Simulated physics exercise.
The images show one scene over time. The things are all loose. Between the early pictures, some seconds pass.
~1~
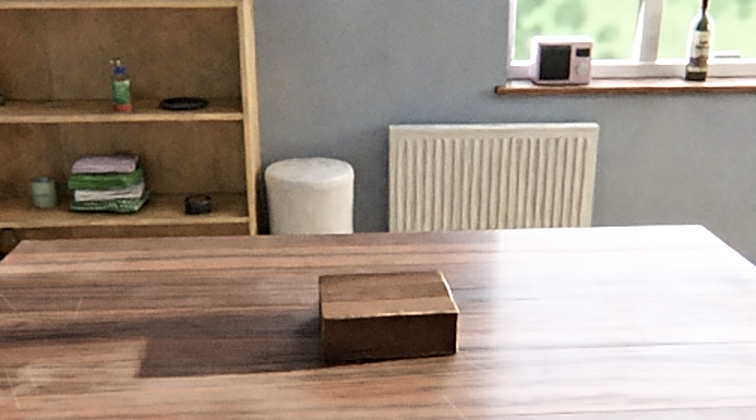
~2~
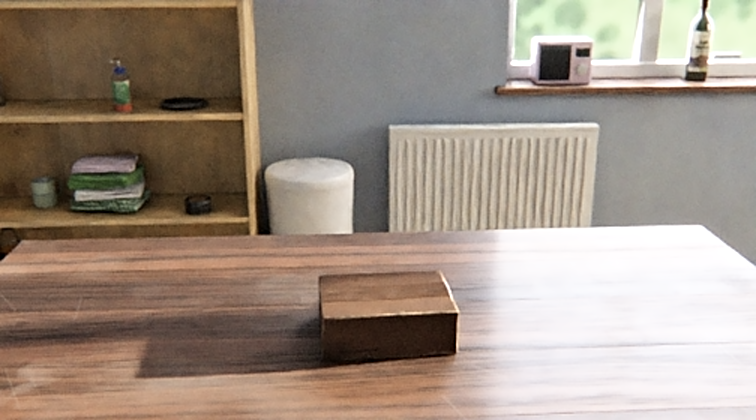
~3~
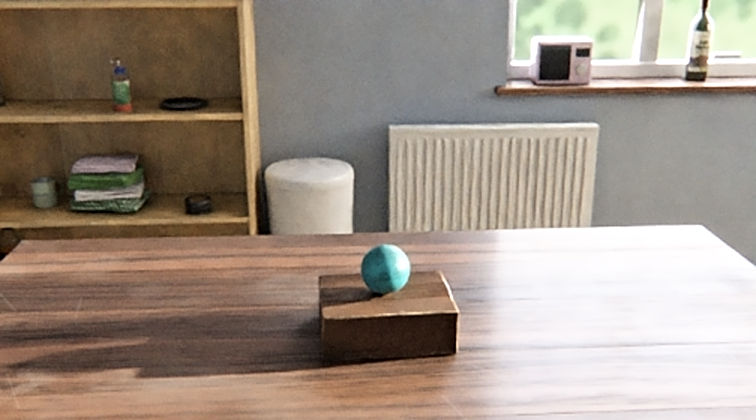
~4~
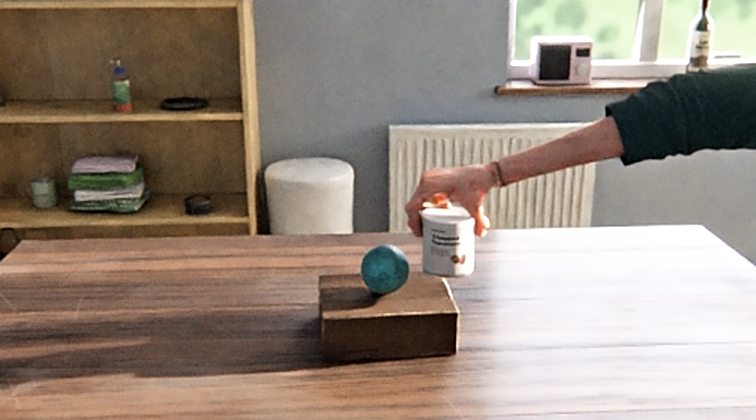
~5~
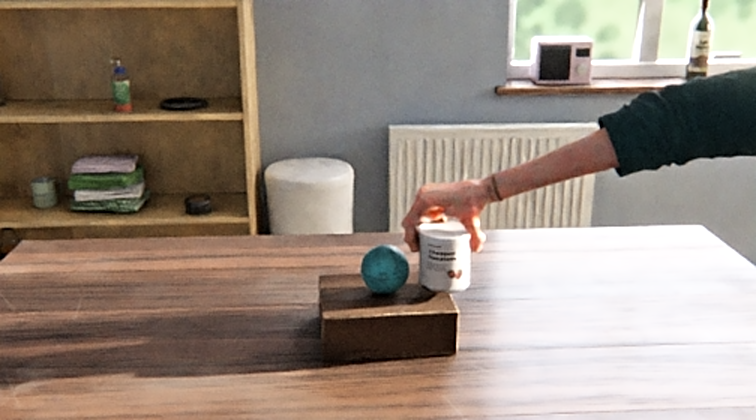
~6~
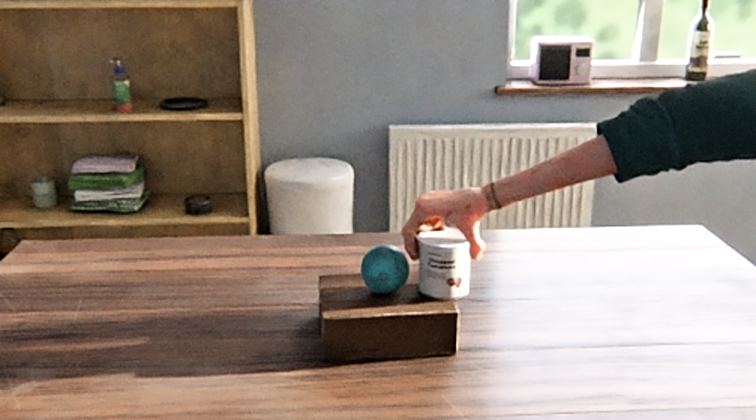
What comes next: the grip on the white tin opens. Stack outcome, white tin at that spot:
Most likely the pile survives.
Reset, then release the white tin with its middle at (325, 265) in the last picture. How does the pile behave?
After that, the pile stays intact.
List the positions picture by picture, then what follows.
In the first picture, the last thing is not in view yet.
In the second picture, the last thing is not in view yet.
In the third picture, the last thing is not in view yet; turquoise ball (385, 269).
In the fourth picture, still above its spot; white tin (448, 242); turquoise ball (385, 269).
In the fifth picture, still above its spot; white tin (444, 256); turquoise ball (385, 269).
In the sixth picture, in place under the hand; white tin (444, 264); turquoise ball (385, 269).
Then, 0.20 s after the last picture, nothing has stirred.
Then, 0.50 s after the last picture, white tin resting near (444, 264).
At rest, all 3 in place. Seen from the same camera at the end, white tin near (444, 264). The pile holds.
